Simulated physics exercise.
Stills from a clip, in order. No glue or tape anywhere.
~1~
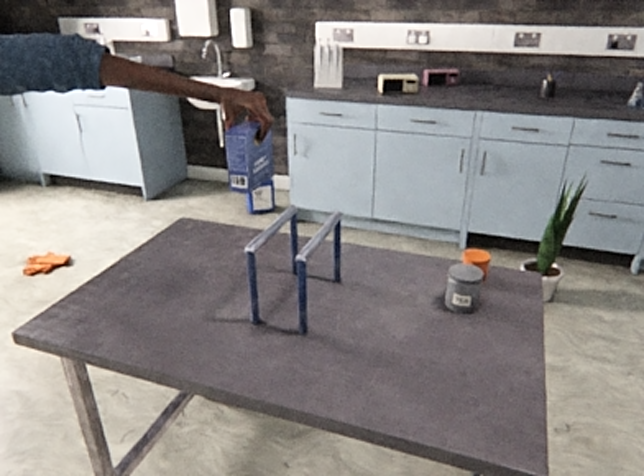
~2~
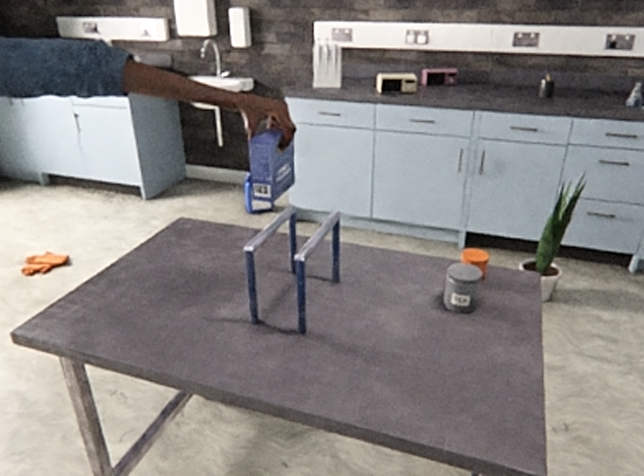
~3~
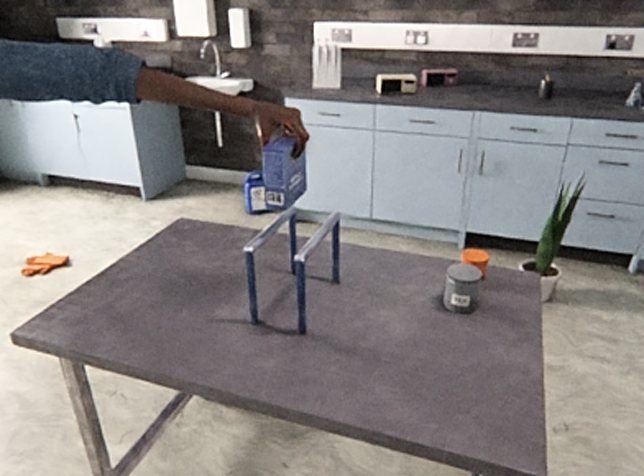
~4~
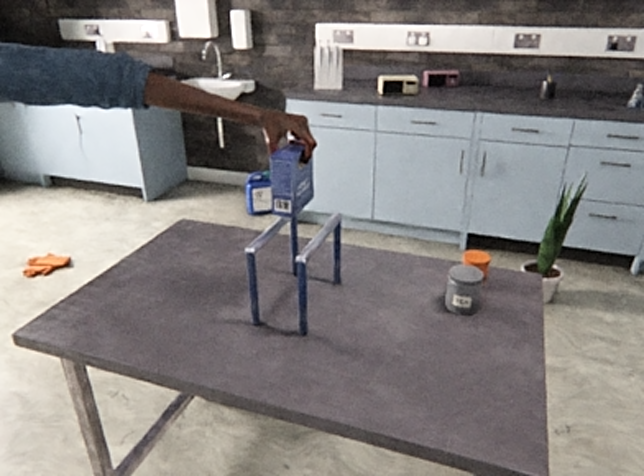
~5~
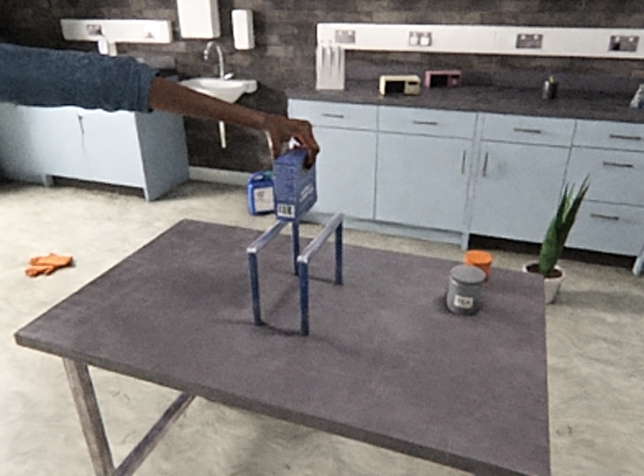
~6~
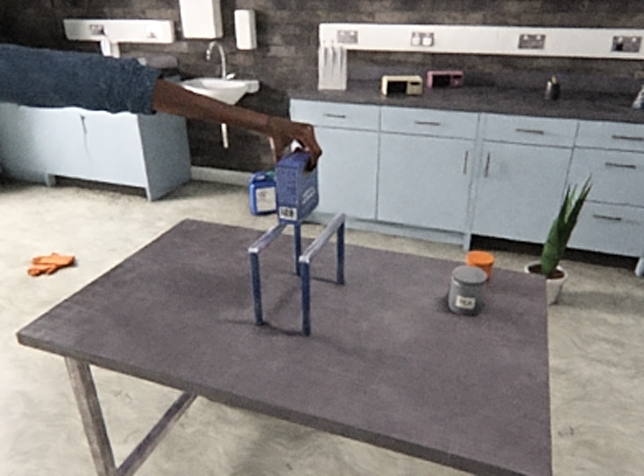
An arm in a dark blue sleeve reaches in from the left over a grey table in a room with pale blue cabinets, seen from slightly above. A blue rail stand is on the table, with grey and orange tins and a plant to the right and orange gloves on the floor at left. The hand carries a blue packet rightward and slightly down above the stand, then nearly stills, while the view shifts very slightly.
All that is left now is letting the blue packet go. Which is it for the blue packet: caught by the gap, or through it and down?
The blue packet is through and down.
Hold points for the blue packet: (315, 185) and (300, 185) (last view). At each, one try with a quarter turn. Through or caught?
Through, then Stuck.
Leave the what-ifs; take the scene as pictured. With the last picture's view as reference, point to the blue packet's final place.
Near pixel (301, 278).
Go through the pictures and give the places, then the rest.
Being brought over the gap; blue packet (251, 155); orange tin (475, 268), in the first frame.
Being brought over the gap; blue packet (273, 163); orange tin (474, 267), in the second frame.
Being brought over the gap; blue packet (286, 171); orange tin (474, 268), in the third frame.
Being brought over the gap; blue packet (293, 178); orange tin (475, 269), in the fourth frame.
Being brought over the gap; blue packet (296, 183); orange tin (477, 269), in the fifth frame.
Poised above the slot; blue packet (298, 186); orange tin (479, 270), in the sixth frame.
Then, 0.20 s past the last view, blue packet displaced a little near (299, 205).
Then, 0.30 s past the last view, blue packet displaced about its own width near (301, 259).
Then, 0.40 s past the last view, blue packet displaced well along near (301, 271).
Finally, moved from the start, blue packet; the other 2 still in place. Final places as the last picture's camera would see them, blue packet near (301, 278). The packet goes down the gap.
